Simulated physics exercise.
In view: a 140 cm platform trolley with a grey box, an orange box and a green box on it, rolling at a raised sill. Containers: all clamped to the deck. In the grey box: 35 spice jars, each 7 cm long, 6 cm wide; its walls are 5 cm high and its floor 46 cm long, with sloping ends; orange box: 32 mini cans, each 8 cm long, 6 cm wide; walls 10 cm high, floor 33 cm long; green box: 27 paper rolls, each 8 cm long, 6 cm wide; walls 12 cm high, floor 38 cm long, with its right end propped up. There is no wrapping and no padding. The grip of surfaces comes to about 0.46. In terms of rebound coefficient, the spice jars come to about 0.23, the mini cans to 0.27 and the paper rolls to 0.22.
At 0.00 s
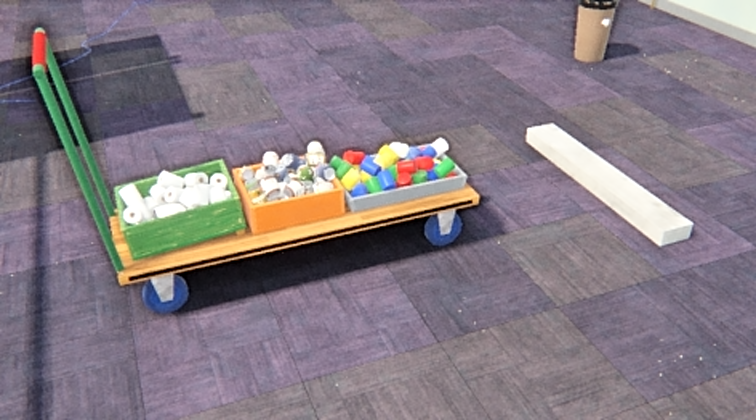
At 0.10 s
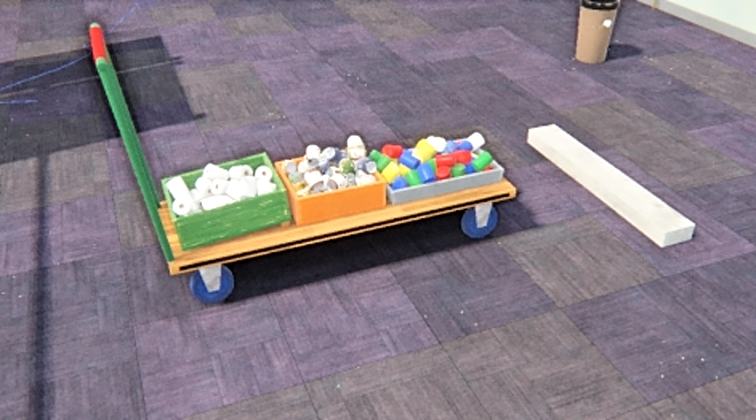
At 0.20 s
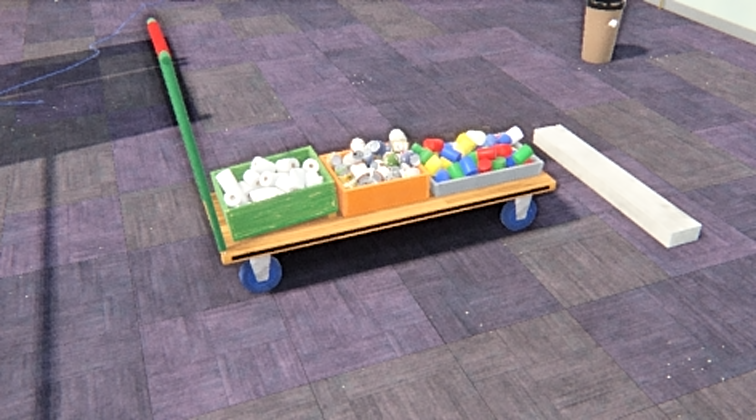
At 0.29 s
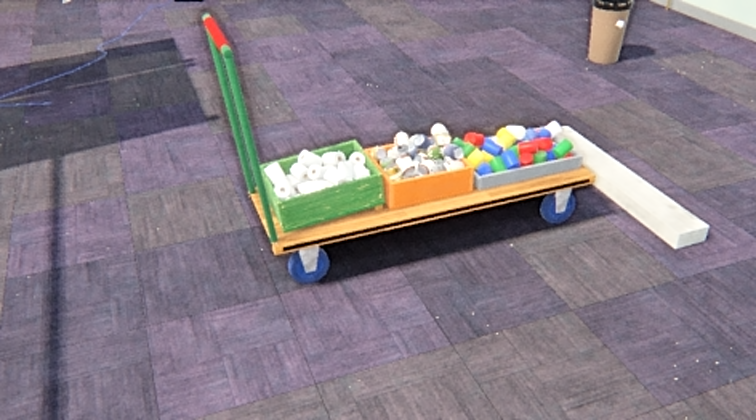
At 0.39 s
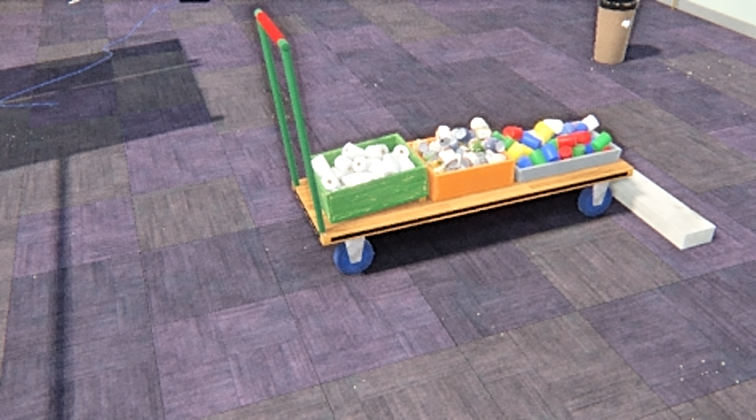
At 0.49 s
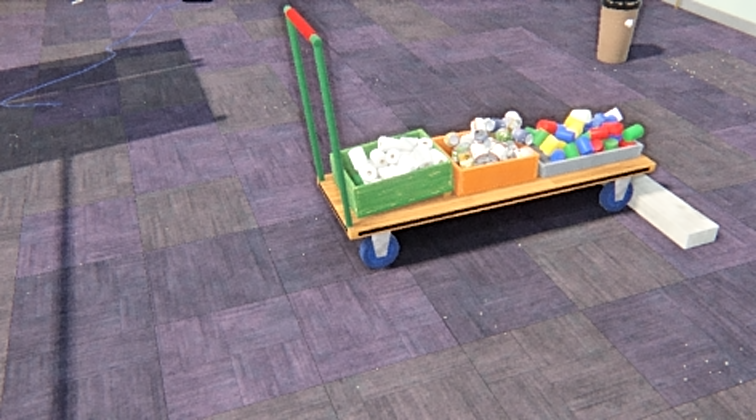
In the video, a platform trolley carrying a green box of white rolls, an orange box of small cans and a grey box of colourful jars rolls rightward across purple carpet, closing the gap to a long white sill.
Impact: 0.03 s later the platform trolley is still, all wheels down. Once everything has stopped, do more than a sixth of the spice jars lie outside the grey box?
Yes.
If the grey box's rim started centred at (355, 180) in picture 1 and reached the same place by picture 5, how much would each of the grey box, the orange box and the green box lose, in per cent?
Grey box 40, orange box 20, green box 0 per cent.
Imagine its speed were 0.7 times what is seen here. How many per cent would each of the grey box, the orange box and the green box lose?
Then the grey box sheds 10 per cent, the orange box 0 per cent, and the green box 0 per cent.
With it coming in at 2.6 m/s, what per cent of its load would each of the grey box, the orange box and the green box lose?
In that case the grey box sheds 40 per cent of its load, the orange box 20 per cent, and the green box 0 per cent.
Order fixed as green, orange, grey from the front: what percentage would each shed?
In that arrangement the grey box sheds 10 per cent of its load, the orange box 10 per cent, and the green box 0 per cent.
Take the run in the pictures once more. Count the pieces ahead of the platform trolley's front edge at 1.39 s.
I'd put it at some 8 pieces.
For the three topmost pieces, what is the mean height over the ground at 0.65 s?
Mean height: Some 44 cm.
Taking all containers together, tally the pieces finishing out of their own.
Pieces: Around 16.
After 0.53 s, the grey box is down by 2 of 35, the orange box is down by 3 of 32 and the green box has all 27.
After 0.65 s, the grey box is down by 4 of 35, the orange box is down by 4 of 32 and the green box has all 27.
After 0.88 s, the grey box is down by 10 of 35, the orange box is down by 6 of 32 and the green box has all 27.
Outcome (at 1.39 s), the grey box is down by 10 of 35, the orange box is down by 6 of 32 and the green box has all 27. Asked share, 10 of 35, 29 per cent.
